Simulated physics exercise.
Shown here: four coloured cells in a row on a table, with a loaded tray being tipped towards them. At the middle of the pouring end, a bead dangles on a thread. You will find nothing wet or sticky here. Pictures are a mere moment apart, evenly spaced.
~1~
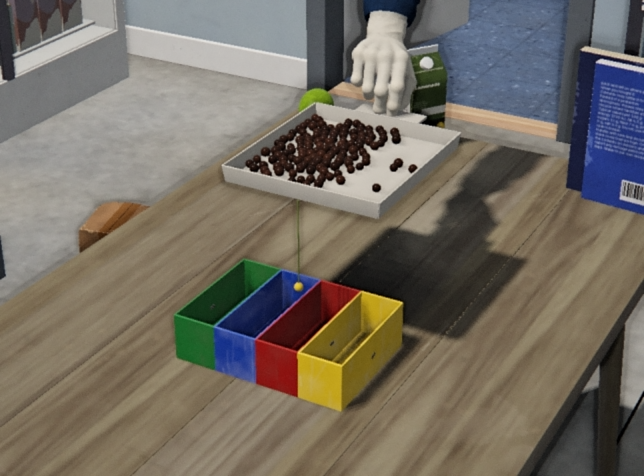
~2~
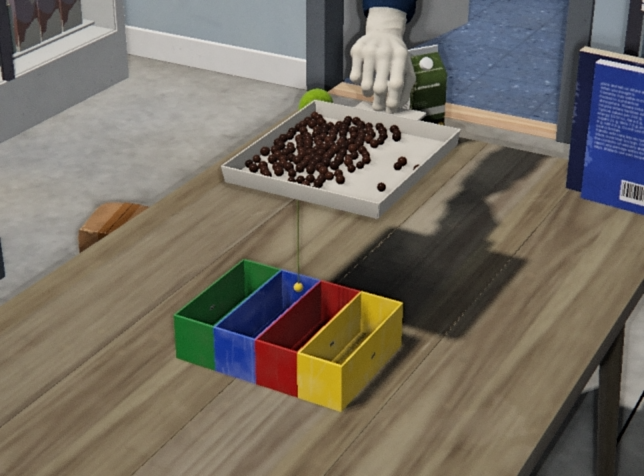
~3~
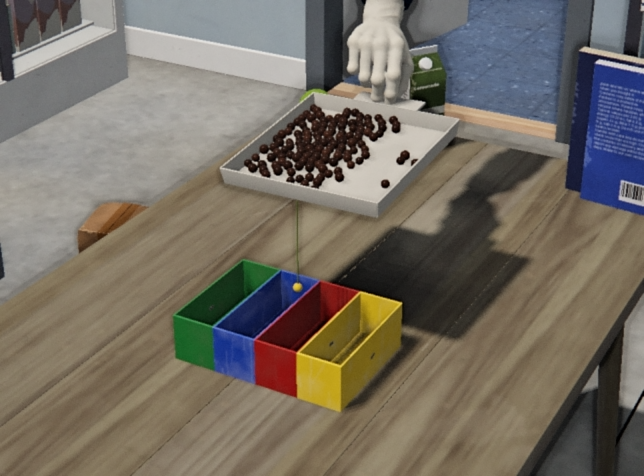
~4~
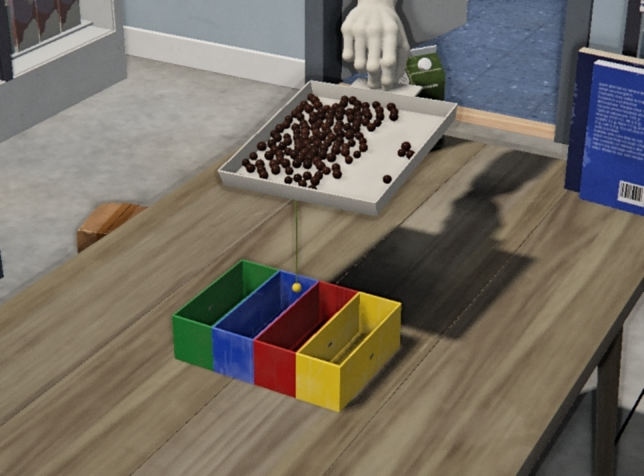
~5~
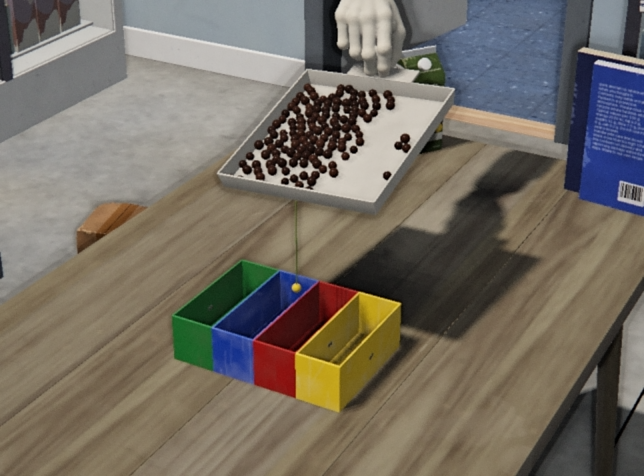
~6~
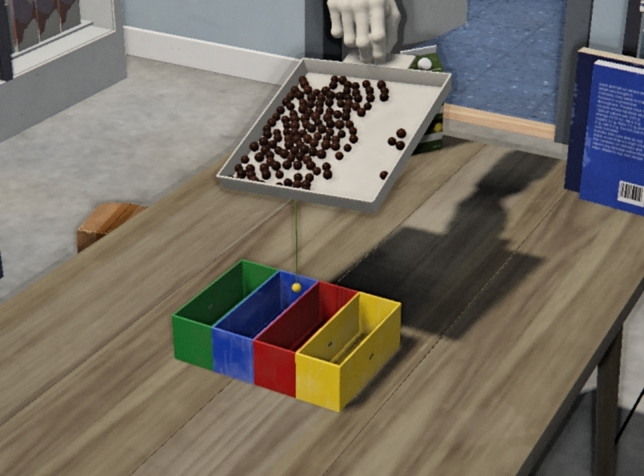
White-gloved hand tilting a tray of chocolate balls above green, blue, red and yellow cells, the balls starting to shift leftward.
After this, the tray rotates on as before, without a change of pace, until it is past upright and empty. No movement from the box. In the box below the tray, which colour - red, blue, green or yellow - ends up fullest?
The fullest is green.
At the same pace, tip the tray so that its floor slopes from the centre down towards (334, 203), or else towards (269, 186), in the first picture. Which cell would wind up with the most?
So the first one goes to yellow and the second to the cell in green.
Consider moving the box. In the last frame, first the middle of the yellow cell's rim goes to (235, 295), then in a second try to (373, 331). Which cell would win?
First place: The cell in yellow; second place: That green cell.
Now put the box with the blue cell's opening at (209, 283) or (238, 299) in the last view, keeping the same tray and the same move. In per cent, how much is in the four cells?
Some 90 percent, followed by some 90 percent.
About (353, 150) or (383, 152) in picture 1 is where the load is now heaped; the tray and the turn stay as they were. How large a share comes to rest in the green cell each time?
In order, 40 % then 50 %.
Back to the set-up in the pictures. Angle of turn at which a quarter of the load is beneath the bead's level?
Roughly 95 degrees at that moment.
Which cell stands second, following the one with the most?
That would be that blue cell.
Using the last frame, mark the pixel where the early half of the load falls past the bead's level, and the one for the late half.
(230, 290) for the early half, (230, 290) for the late half.
Just after the last frame, tray tipped steeply; almost all on the tray; just a few in the red cell; just a few falling or outside the box.
A moment on, tray tipped past a quarter turn; roughly a quarter on the tray; roughly a quarter in the green cell; roughly a quarter in the blue cell; just a few in the red cell; roughly a third falling or outside the box.
Further on, tray tipped past a quarter turn; roughly half in the green cell; roughly a third in the blue cell; about a tenth in the red cell; just a few in the yellow cell; roughly a quarter falling or outside the box.
When it is over, tray tipped past a quarter turn; roughly half in the green cell; roughly a third in the blue cell; about a tenth in the red cell; just a few in the yellow cell; roughly a quarter outside the box.
